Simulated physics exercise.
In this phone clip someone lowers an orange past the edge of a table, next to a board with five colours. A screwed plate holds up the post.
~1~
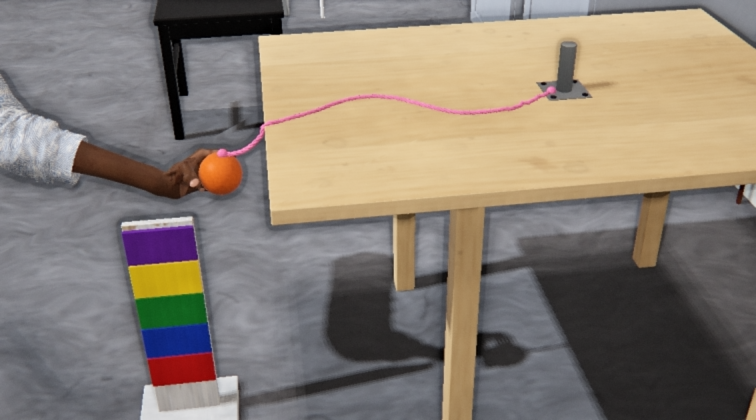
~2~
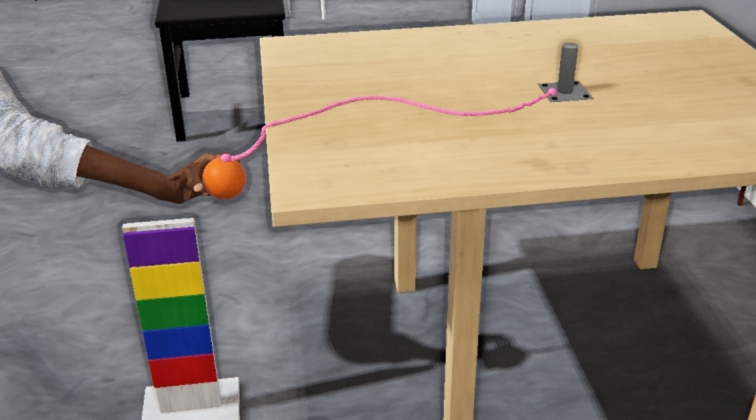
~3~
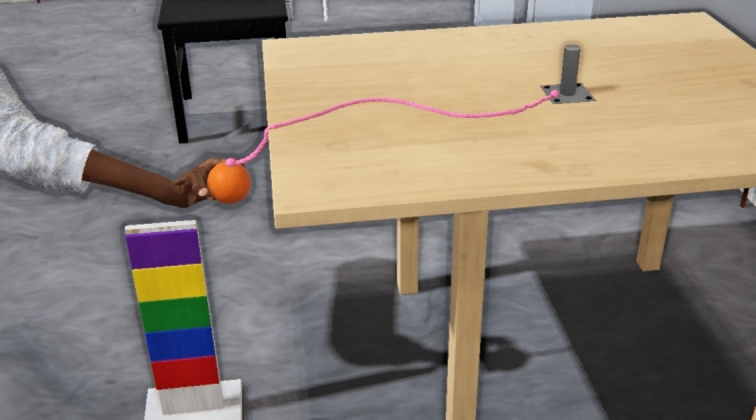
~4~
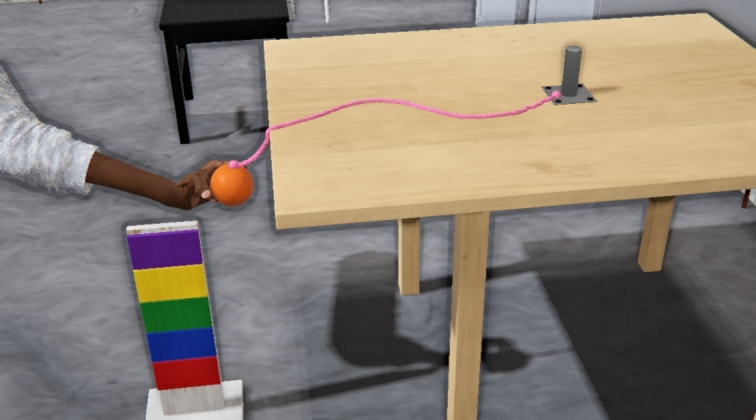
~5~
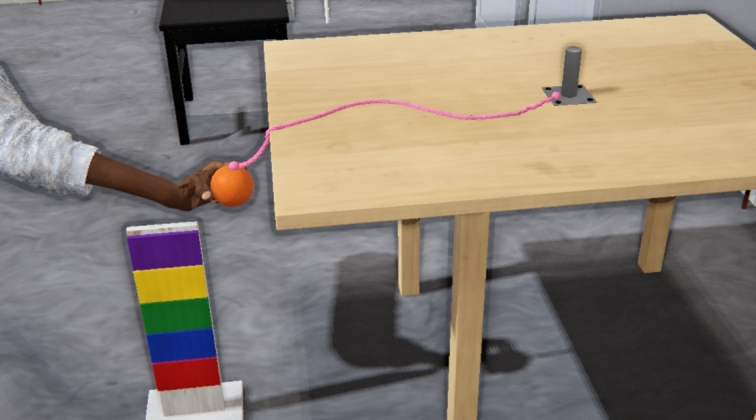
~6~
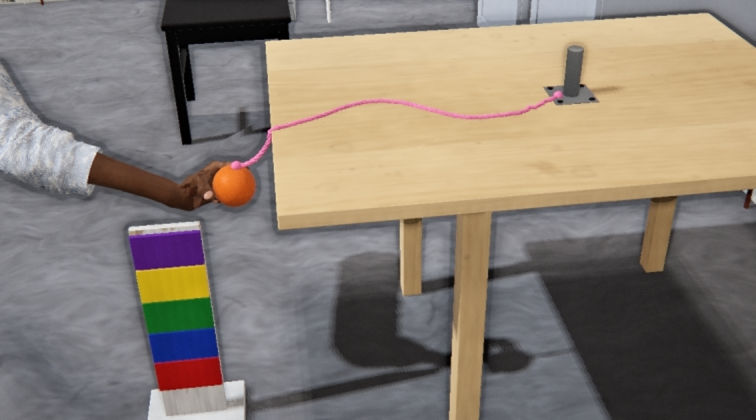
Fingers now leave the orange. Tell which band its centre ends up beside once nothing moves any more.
Beside the purple band.
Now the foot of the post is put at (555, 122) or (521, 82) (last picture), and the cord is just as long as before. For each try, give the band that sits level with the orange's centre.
Case by case: Yellow, then yellow.
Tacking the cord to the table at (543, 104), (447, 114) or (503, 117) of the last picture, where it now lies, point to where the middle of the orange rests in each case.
Taking them in turn, I'd expect around (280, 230), (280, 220) and finally (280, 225).
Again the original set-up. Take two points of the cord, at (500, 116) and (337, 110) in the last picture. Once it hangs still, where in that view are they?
End positions: About (478, 103) and about (305, 122).
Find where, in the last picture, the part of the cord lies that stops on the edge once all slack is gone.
The bit in question sits close to (306, 121).
A little later, orange near (281, 232); level with purple.
Next, orange near (267, 236); level with purple.
When it is over, orange near (281, 233); level with purple. Its middle rests at the purple band.
